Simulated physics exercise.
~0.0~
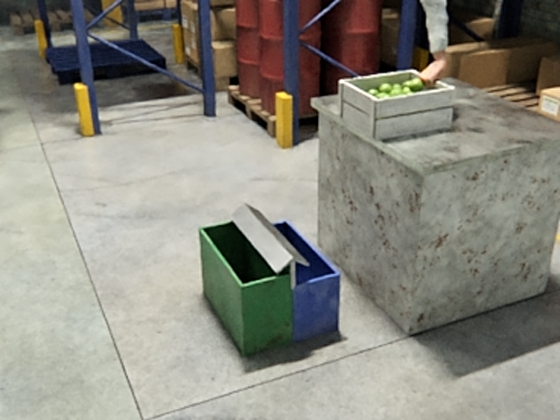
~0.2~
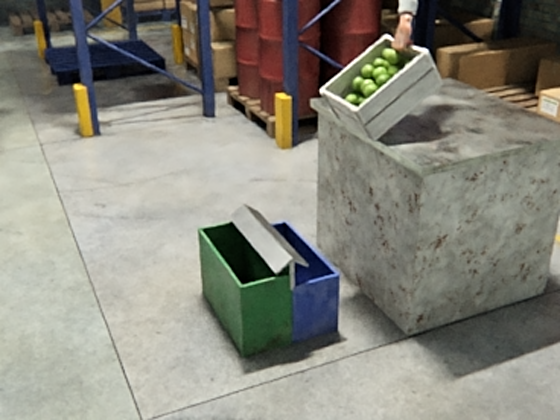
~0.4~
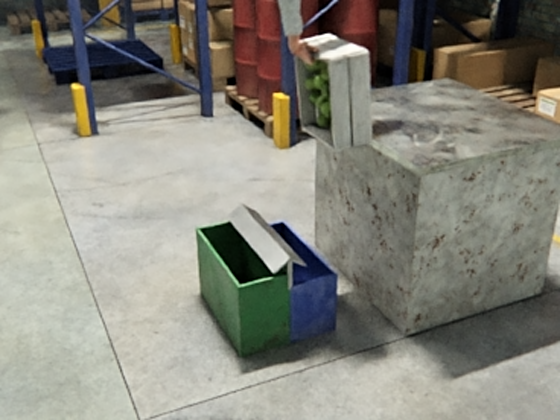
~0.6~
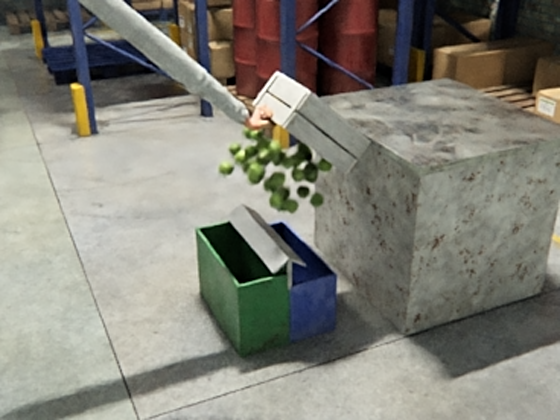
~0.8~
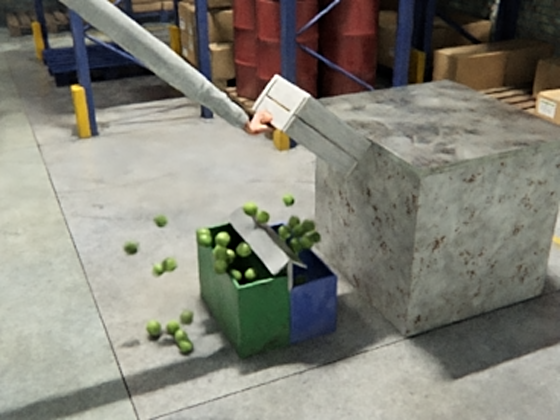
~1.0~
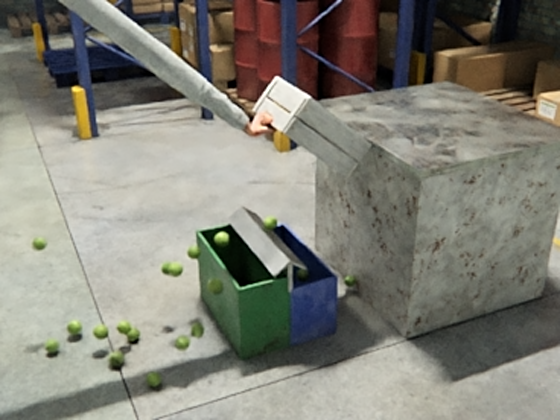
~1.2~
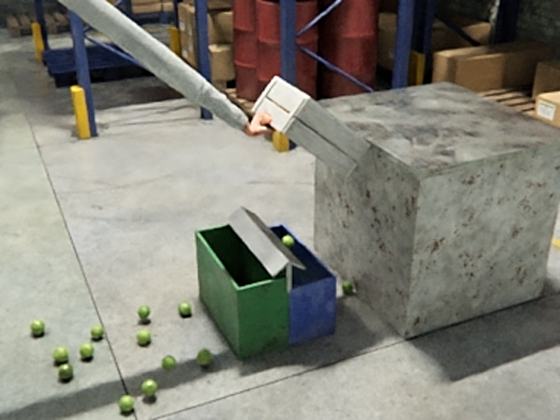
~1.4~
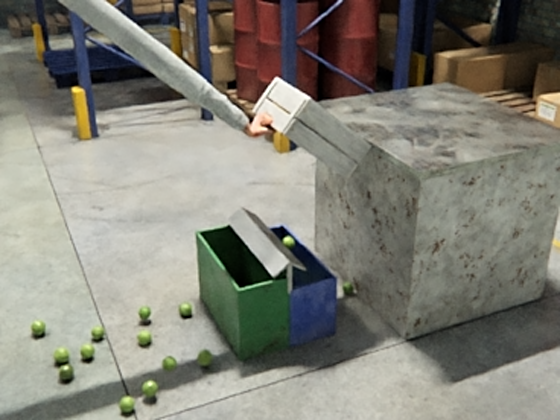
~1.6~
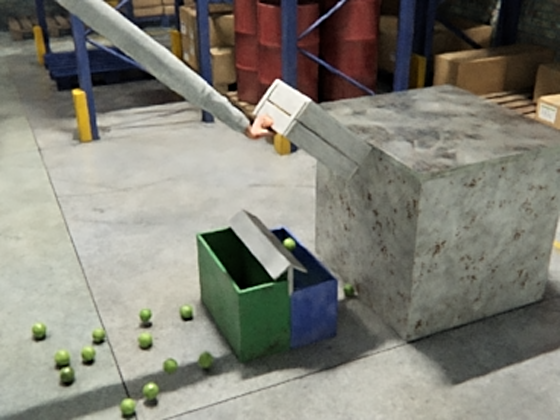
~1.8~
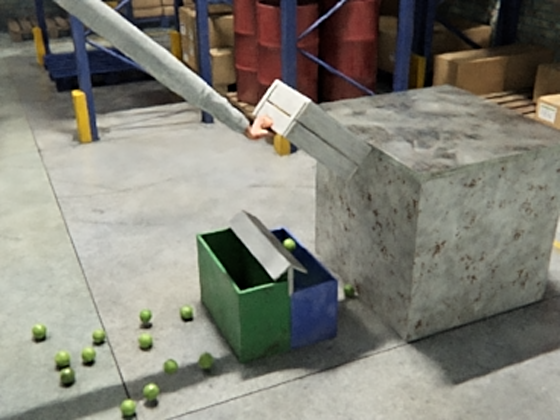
A white crate of green apples was tipped over the edge of a concrete block by a long arm, spilling them onto the green and blue bins below, and many bounced or rolled left, ending scattered across the floor beside the green bin.
